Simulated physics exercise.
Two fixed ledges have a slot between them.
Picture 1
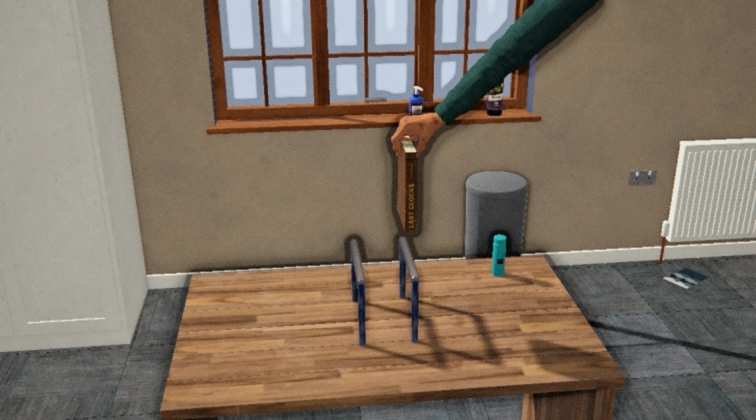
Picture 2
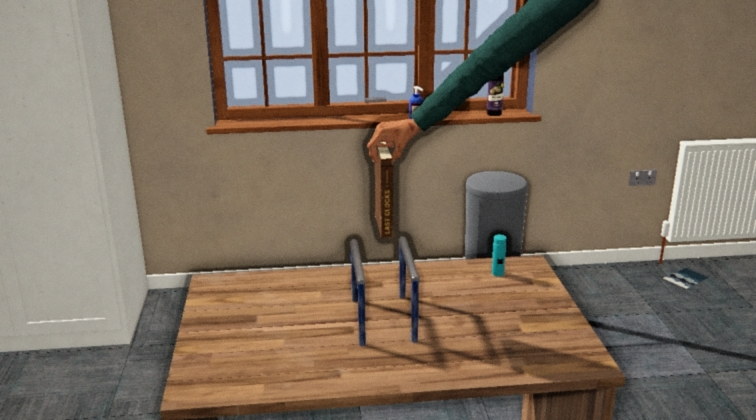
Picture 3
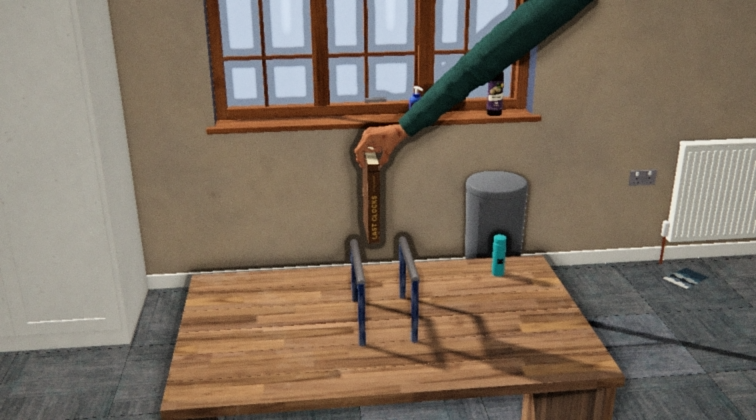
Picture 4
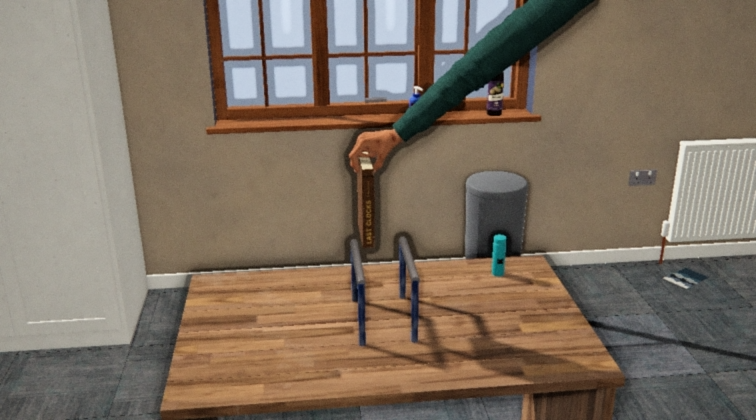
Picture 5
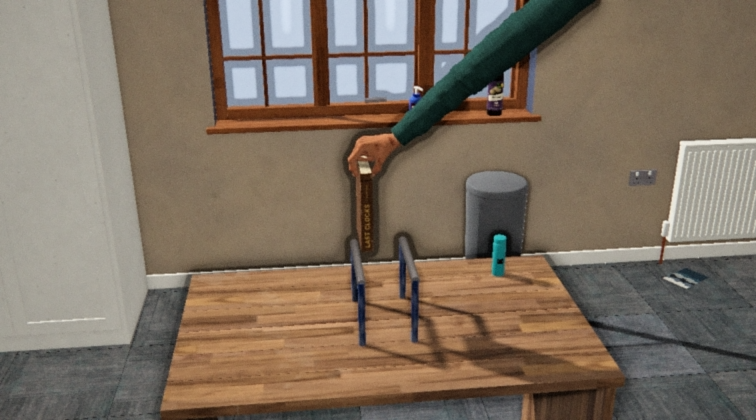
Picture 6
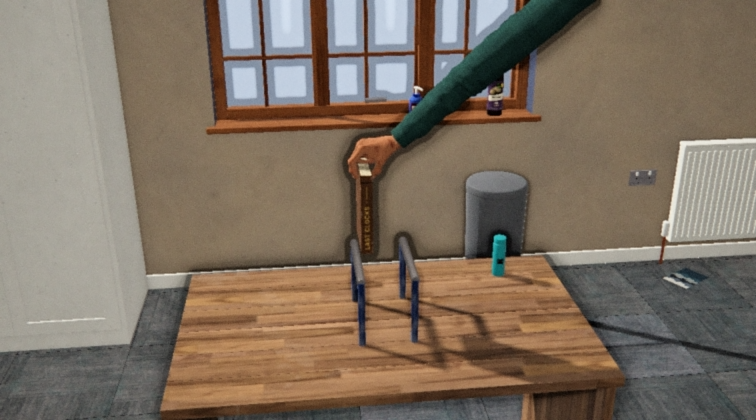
A hand moves a brown book left above two blue-legged bars, then holds it nearly still.
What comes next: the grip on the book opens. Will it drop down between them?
Yes - it ends up underneath.
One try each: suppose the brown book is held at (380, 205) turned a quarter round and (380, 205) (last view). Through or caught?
On try one it gets jammed, and on try two it slips past.
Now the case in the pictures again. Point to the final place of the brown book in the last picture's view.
The object finishes roughly at pixel (377, 286).
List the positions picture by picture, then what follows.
The first picture shows being brought over the gap; brown book (407, 183); turquoise shaker (499, 256).
The second picture shows being brought over the gap; brown book (384, 189); turquoise shaker (499, 256).
The third picture shows being brought over the gap; brown book (371, 194); turquoise shaker (499, 256).
The fourth picture shows being brought over the gap; brown book (366, 199); turquoise shaker (499, 256).
The fifth picture shows being brought over the gap; brown book (364, 203); turquoise shaker (499, 256).
The sixth picture shows poised above the slot; brown book (364, 205); turquoise shaker (499, 256).
Then, 0.30 s later than the last frame, brown book moved a little near (371, 230).
Then, 0.40 s later than the last frame, brown book moved about its own width near (378, 268).
Then, 0.70 s later than the last frame, brown book tilted by 7° near (391, 285).
When it is over, moved from the start, brown book; turquoise shaker as before. End places, in pixels of the last picture, brown book near (377, 286). The book reaches the table.
